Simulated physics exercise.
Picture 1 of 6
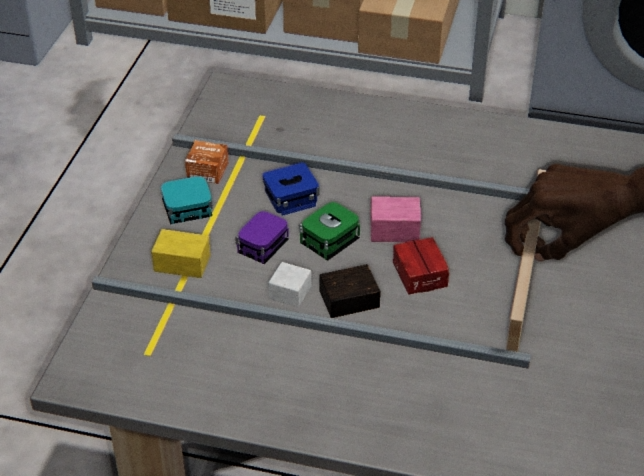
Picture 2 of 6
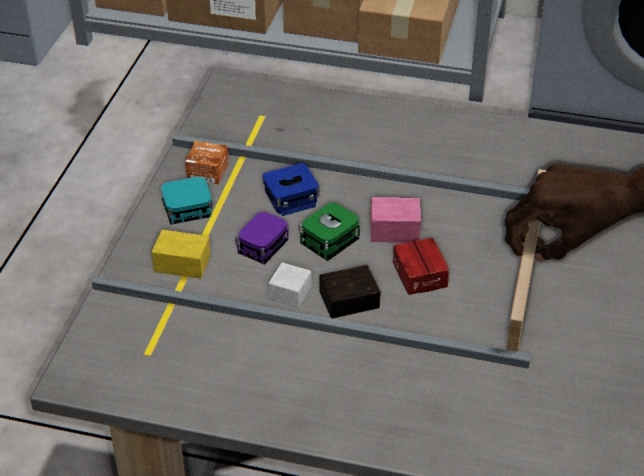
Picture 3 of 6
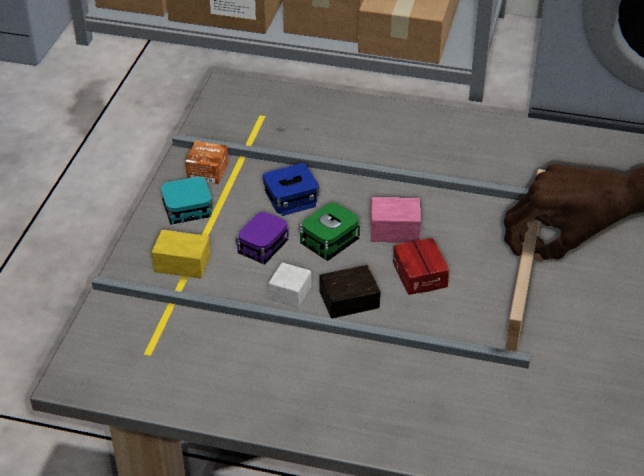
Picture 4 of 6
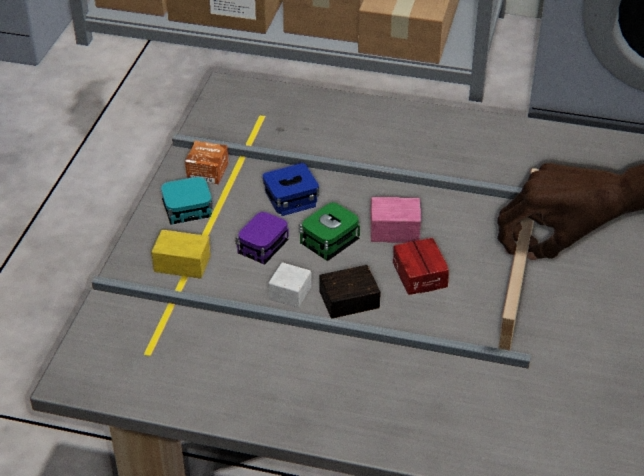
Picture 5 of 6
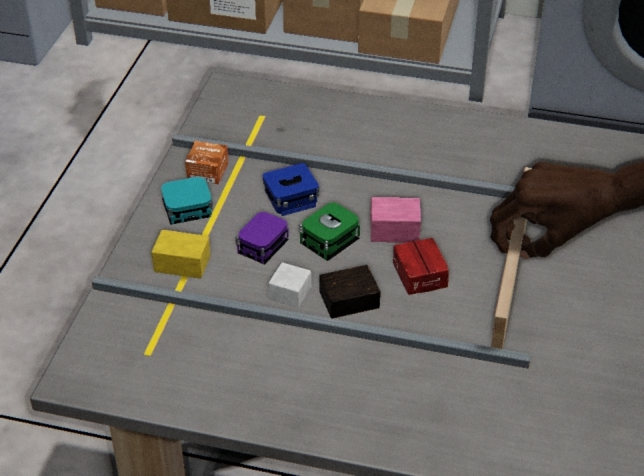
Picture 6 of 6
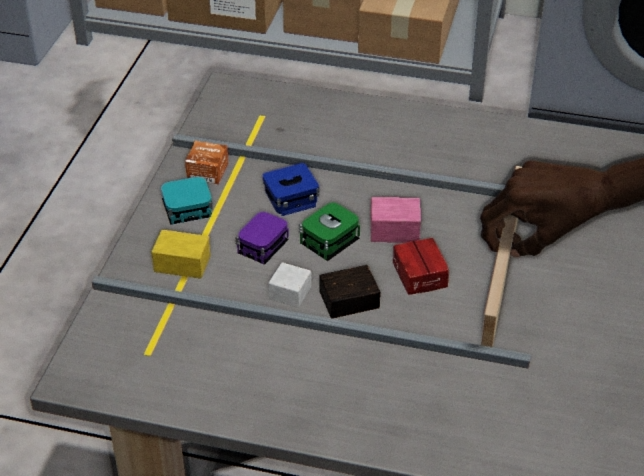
On a grey table, a hand slides a wooden board slightly left toward still, colourful boxes.
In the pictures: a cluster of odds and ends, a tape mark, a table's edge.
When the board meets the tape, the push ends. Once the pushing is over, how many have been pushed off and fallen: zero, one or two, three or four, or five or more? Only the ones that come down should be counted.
Three or four have.
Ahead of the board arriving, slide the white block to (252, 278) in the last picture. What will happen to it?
From that start, the object then is safe.
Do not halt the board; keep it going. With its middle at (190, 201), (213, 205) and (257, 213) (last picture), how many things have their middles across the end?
That makes 7, 4, 0.
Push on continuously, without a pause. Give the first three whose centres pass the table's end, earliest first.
They are the orange box, then the turquoise case, then the yellow block.
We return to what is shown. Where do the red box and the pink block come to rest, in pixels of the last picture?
Result: One about (188, 220), other about (201, 184).
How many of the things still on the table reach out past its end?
The number overhanging is 1.
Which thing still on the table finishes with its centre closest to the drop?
The one in question is the blue case.
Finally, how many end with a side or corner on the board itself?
That makes 3.
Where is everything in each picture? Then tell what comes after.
Turquoise case (187, 200); orange box (207, 162); yellow block (181, 254); board (528, 257); tape (211, 222), in the first picture.
Orange box (207, 163); board (528, 257), in the second picture.
Yellow block (181, 254); pink block (395, 220), in the third picture.
Turquoise case (187, 201); black block (349, 291), in the fourth picture.
Orange box (207, 163); blue case (291, 190), in the fifth picture.
Turquoise case (187, 201); orange box (207, 163); yellow block (181, 254); board (504, 254); tape (211, 222), in the sixth picture.
Soon after, none off yet; turquoise case at rest near (187, 201); orange box at rest near (207, 163); yellow block at rest near (181, 254).
In the end, the number that fall off is three or four; gone, purple case, yellow block, orange box and turquoise case.
